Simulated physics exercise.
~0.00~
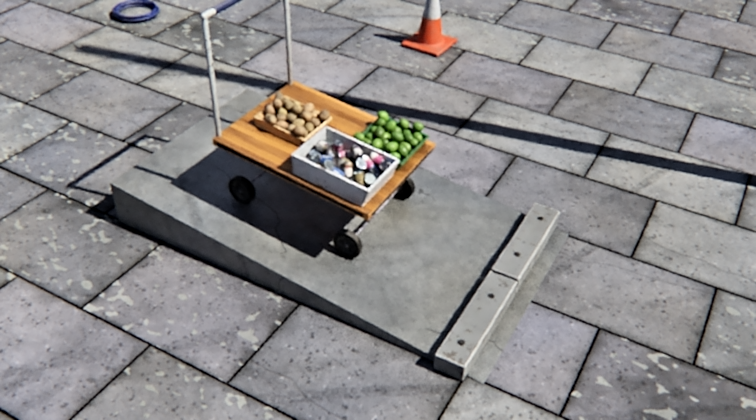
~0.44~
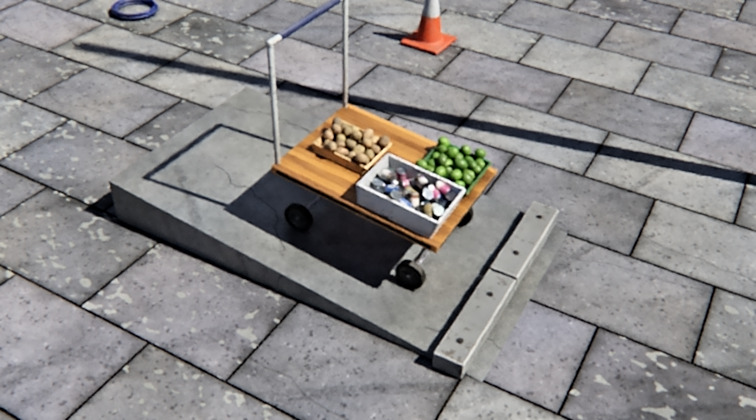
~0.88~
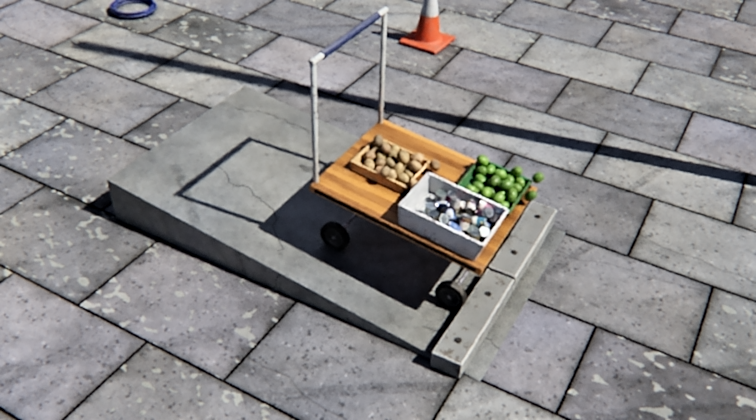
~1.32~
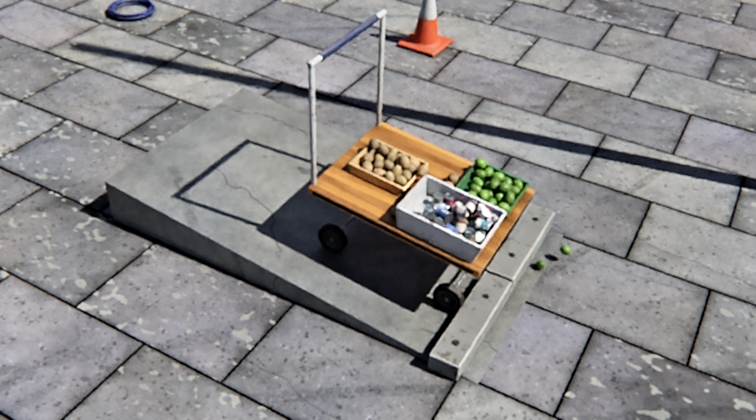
In this clip, a wooden flatbed trolley carrying green, white and wooden baskets of loose goods rolls down a short ramp to the right and halts at a low step, and a few round green pieces spill over the front onto the paving beyond.
